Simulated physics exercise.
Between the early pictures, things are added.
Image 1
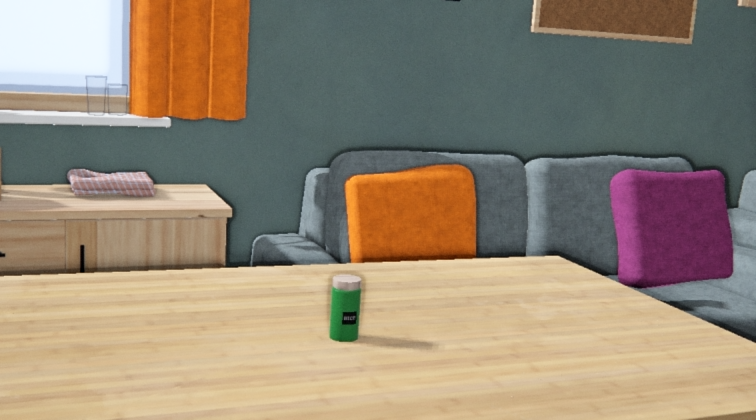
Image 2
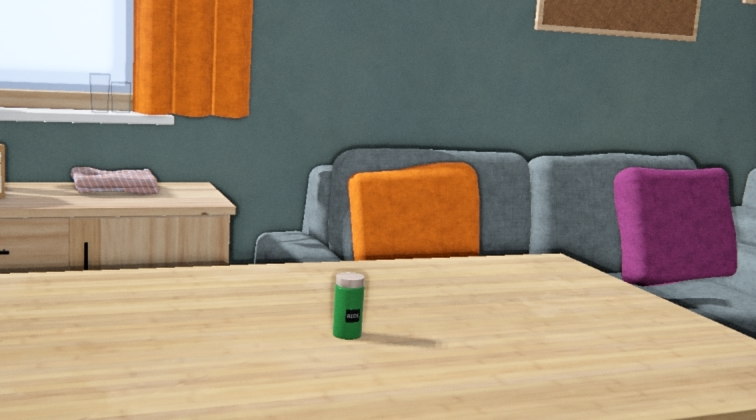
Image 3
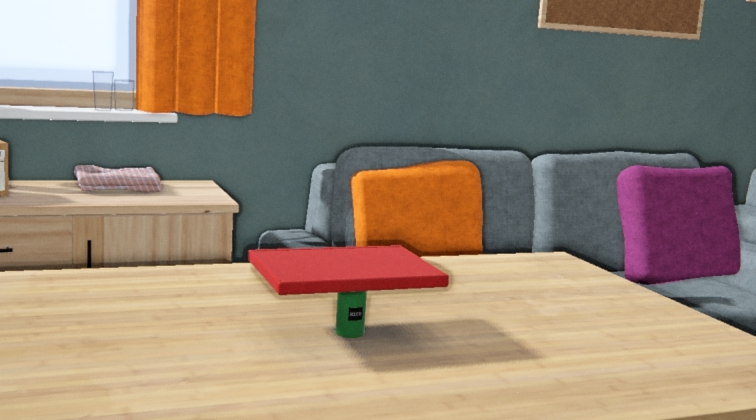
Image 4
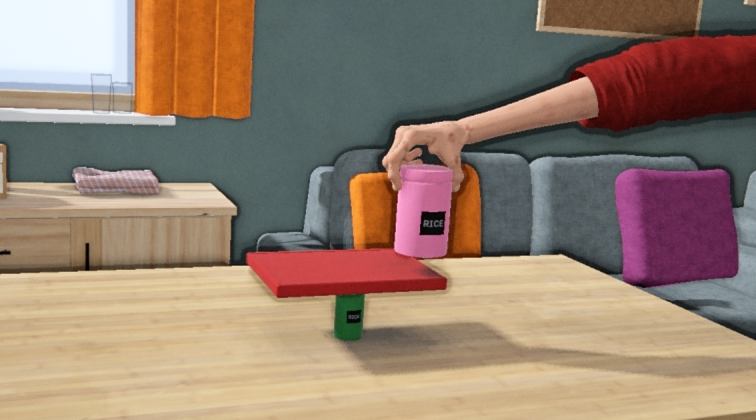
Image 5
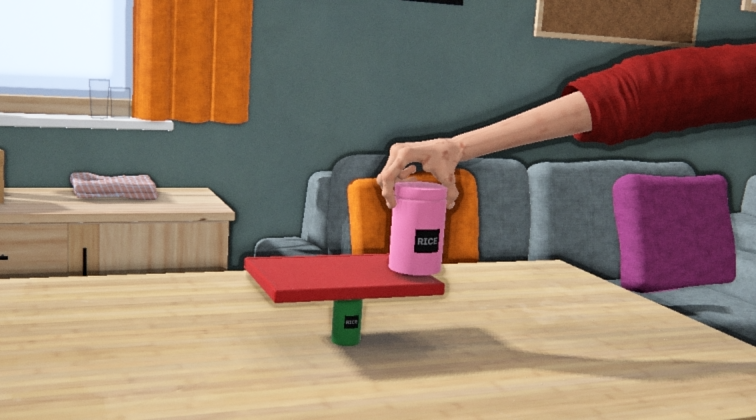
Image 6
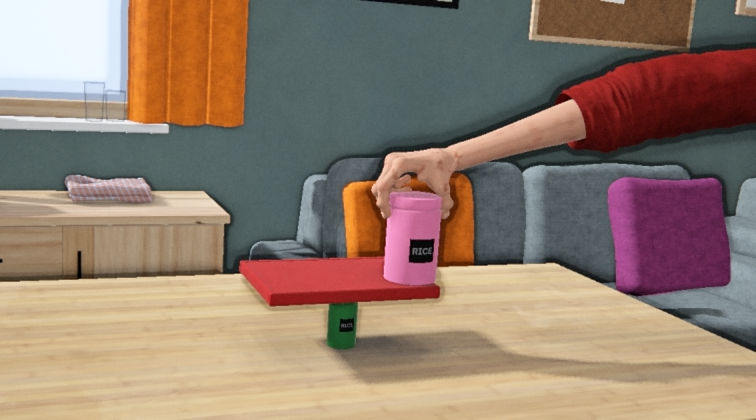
In a living room, a red board appears atop a small green jar, and a hand lowers a pink jar onto its right side.
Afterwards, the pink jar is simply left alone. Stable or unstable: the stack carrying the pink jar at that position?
Unstable.
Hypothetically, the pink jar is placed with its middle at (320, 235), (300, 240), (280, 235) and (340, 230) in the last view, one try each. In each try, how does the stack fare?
First try: It loses its balance; second try: It loses its balance; third try: It gives way; fourth try: It holds.
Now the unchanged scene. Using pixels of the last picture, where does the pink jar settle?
The object winds up at approximately (477, 309).
Then, 0.40 s after the last picture, pink jar now fallen; red lid tipped 56° from how it was.
Then, 1.10 s after the last picture, red lid tipped 30° from how it was; green shaker tipped 4° from how it was.
Then, 1.50 s after the last picture, red lid now fallen; green shaker tipped 75° from how it was.
By the end, fallen, red lid and pink jar; tipped over in the stack, green shaker. Seen from the same camera at the end, pink jar near (478, 309). The stack comes apart.
